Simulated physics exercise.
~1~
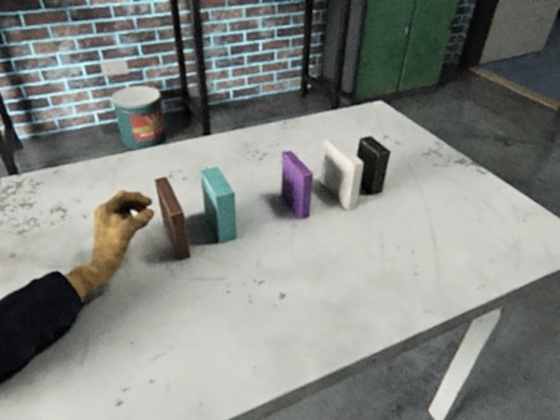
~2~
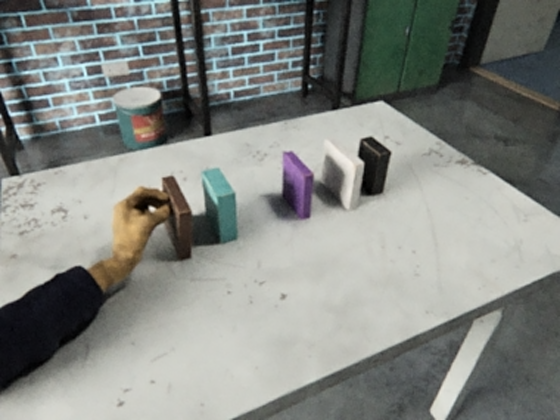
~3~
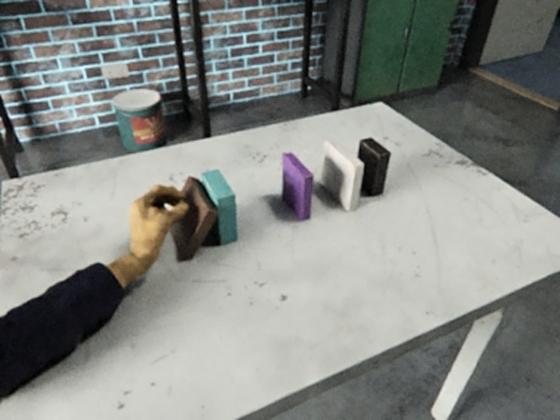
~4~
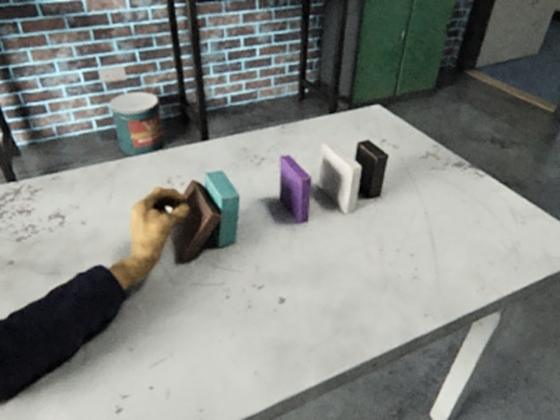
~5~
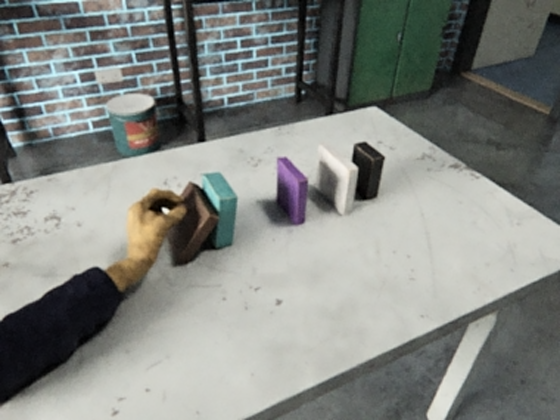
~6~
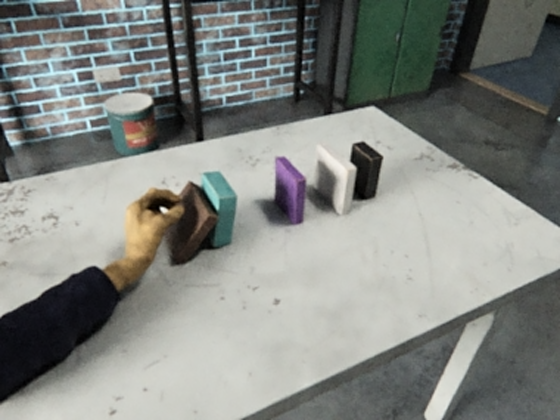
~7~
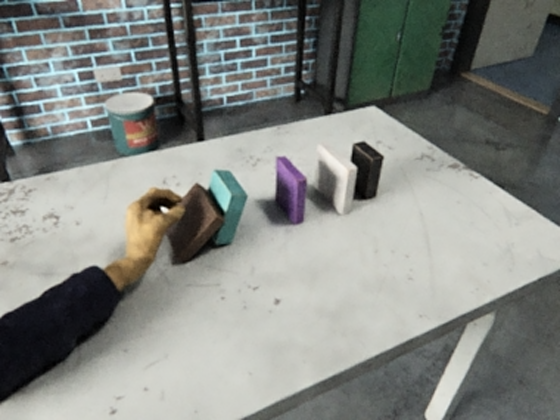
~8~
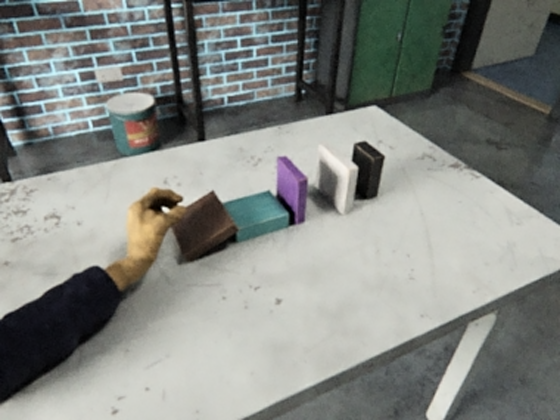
On a scuffed table by a brick wall, a hand tips a brown block rightward, toppling a turquoise one; three others stay upright.
